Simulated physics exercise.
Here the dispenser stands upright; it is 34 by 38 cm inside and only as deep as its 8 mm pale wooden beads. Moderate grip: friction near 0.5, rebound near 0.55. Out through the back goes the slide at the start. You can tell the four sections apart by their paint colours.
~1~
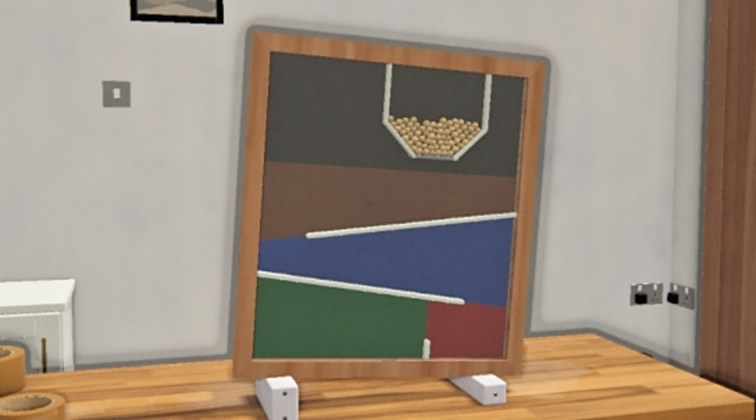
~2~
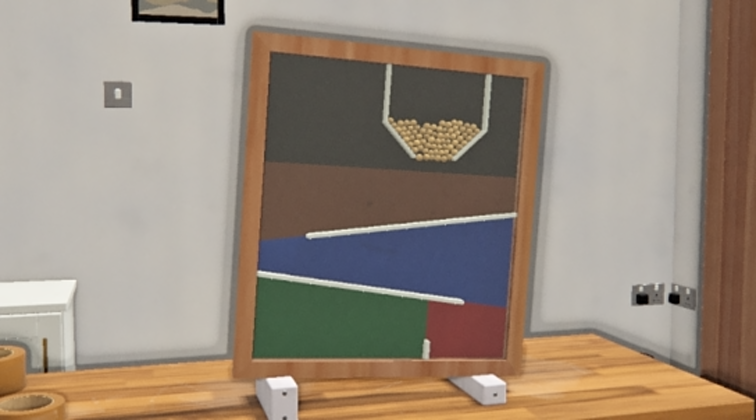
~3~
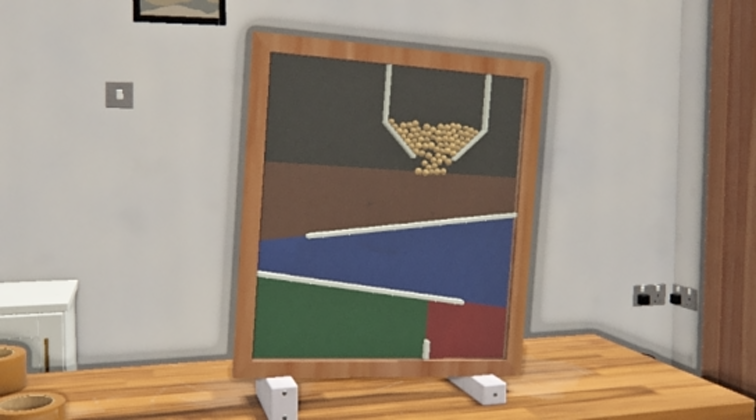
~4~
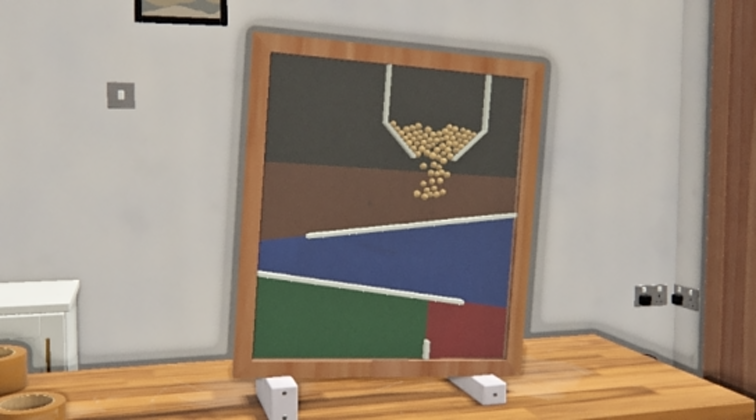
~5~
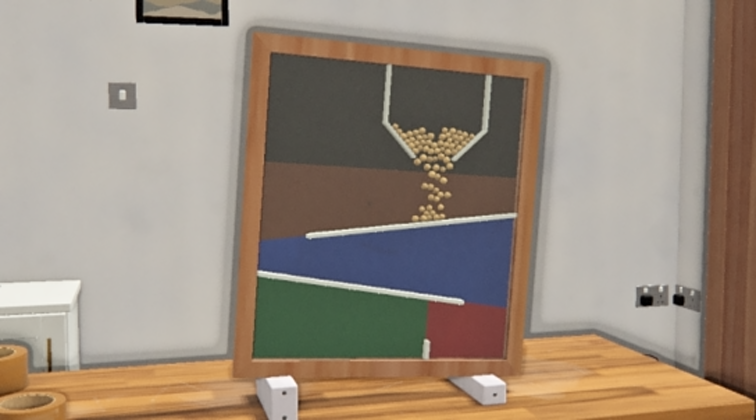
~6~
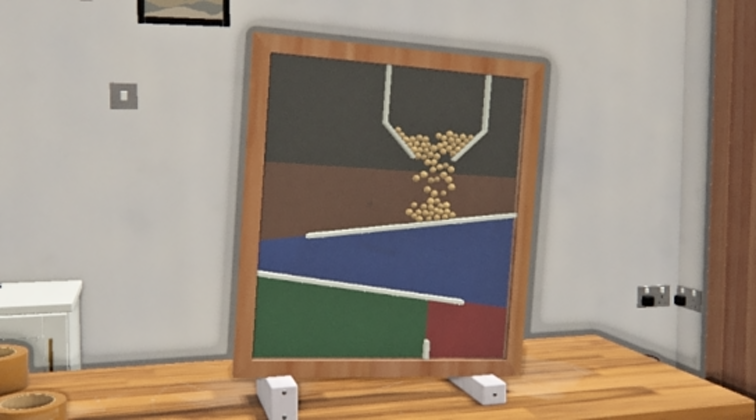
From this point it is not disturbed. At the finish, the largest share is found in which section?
It is brown.
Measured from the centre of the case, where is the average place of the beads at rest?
About 5 cm right and 3 cm below.
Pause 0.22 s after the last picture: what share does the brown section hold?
I'd say some 100 in a hundred.
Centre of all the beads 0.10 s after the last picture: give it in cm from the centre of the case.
It sits around 5 cm to the right and around 2 cm up.
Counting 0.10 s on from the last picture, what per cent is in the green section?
About 0 percent.
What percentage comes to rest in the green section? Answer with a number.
Close to 0 per cent of the load rests there.
Then, 0.10 s after the last picture, the beads' middle is 5 cm right of and 2 cm above the centre; brown 80 %.
Then, 0.22 s after the last picture, the beads' middle is 5 cm right of and level with the centre; brown 100 %.
Then, 0.45 s after the last picture, the beads' middle is 3 cm right of and 1 cm below the centre; blue 5 %, brown 95 %.
All still 2.5 s after it, red 15 %, blue 0 %, green 0 %, brown 85 %.
